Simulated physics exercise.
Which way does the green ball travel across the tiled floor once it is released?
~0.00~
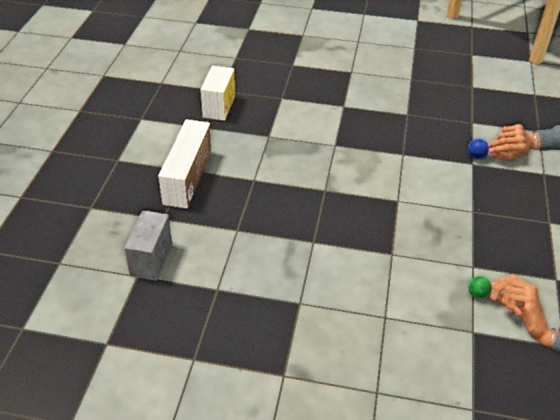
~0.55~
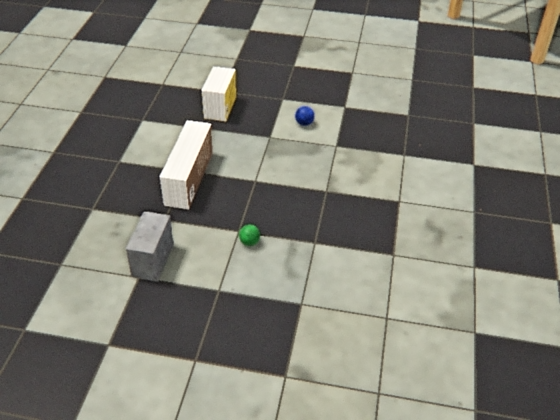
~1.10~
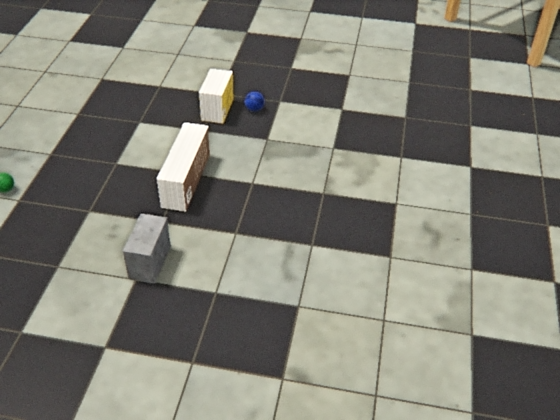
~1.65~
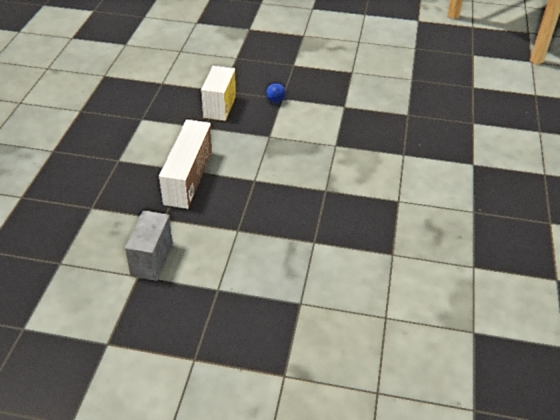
The green ball rolls to the left, going through the gap between the blocks and on towards the left edge of the view.
